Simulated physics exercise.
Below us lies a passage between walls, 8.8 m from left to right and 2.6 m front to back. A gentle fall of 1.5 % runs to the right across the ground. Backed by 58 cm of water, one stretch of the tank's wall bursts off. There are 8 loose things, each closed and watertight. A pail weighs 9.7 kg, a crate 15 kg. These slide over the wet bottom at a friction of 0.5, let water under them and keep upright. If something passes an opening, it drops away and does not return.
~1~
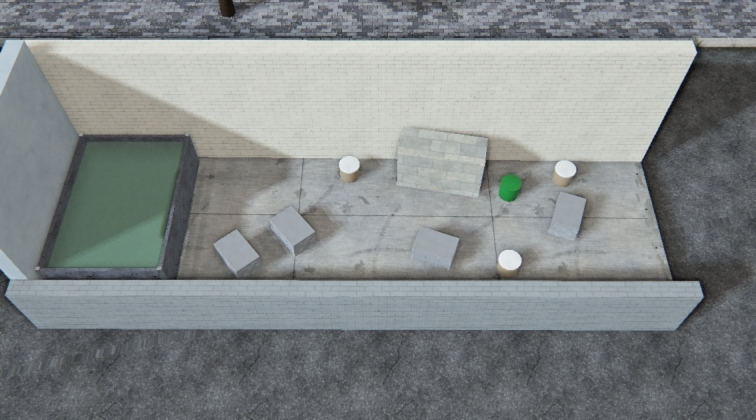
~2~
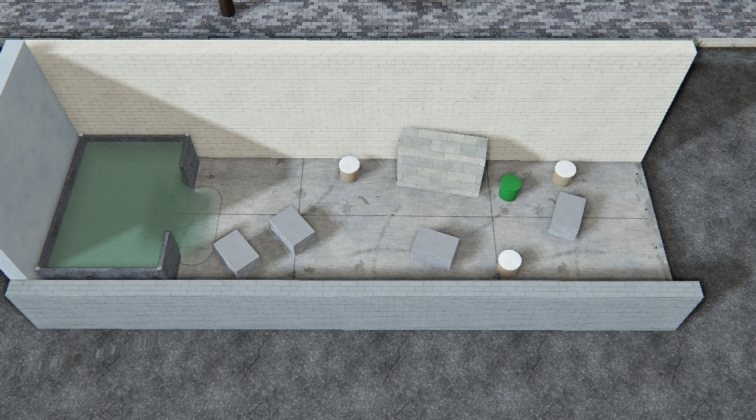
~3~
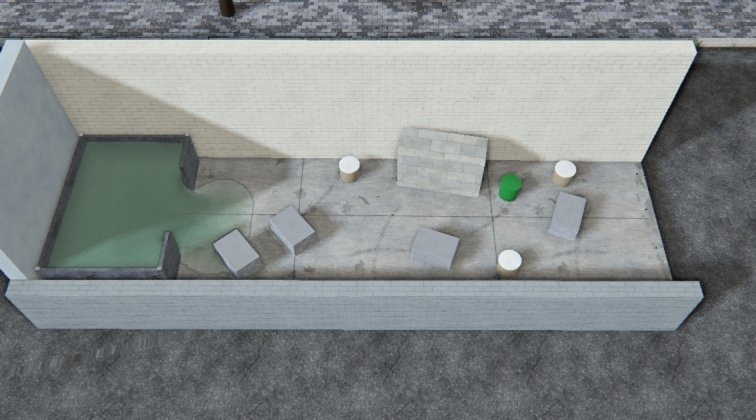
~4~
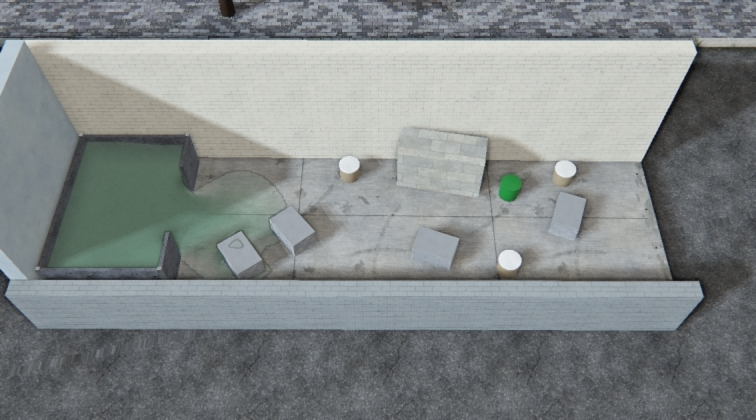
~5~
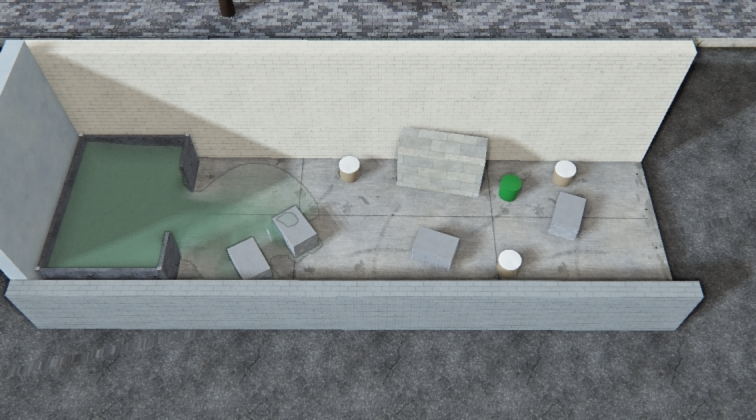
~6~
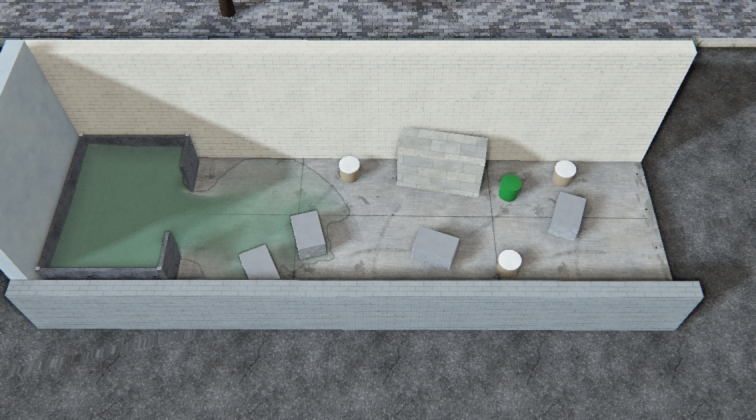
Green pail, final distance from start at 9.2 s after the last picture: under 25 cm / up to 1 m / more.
Under 25 cm.
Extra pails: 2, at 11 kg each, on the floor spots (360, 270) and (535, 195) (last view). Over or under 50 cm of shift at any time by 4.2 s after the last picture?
First one goes beyond it, second one stays within it.
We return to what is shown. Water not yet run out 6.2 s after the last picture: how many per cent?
60 %.
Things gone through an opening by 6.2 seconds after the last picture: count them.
The answer is 6.
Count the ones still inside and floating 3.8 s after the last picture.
Answer: 0.
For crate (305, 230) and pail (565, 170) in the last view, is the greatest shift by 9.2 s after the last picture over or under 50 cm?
Taking them one at a time, I'd say further, then not as far.
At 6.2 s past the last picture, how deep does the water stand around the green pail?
I'd say around 3 cm.
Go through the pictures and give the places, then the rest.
The green pail at (511, 183), on the bottom; 3.6 m2 under water; 0 of 8 have shifted, in the first frame.
The green pail at (511, 183), on the bottom; 4.2 m2 under water; 0 of 8 have shifted, in the second frame.
The green pail at (511, 183), on the bottom; 5.0 m2 under water; 0 of 8 have shifted, in the third frame.
The green pail at (511, 183) rests on the ground; 5.8 m2 under water; 1 of 8 have shifted, in the fourth frame.
The green pail at (511, 183), on the bottom; 6.8 m2 under water; 1 of 8 have shifted, in the fifth frame.
The green pail at (511, 183), on the bottom; water covers 7.6 m2; 2 of 8 have shifted, in the sixth frame.
Then, 1.2 s after the last picture the green pail is near (511, 183), 0.0 m from its start, aground; 0 of 8 are out; 2 afloat.
Then, 3.8 s after the last picture the green pail is near (511, 183), 0.0 m from its start, aground; 5 of 8 are out; 0 afloat.
Then, 6.2 s after the last picture the green pail is near (511, 183), 0.0 m from its start, aground; 6 of 8 are out; 0 afloat.
Then, 9.2 s after the last picture the green pail is near (511, 183), 0.0 m from its start, aground; 6 of 8 are out; 0 afloat.
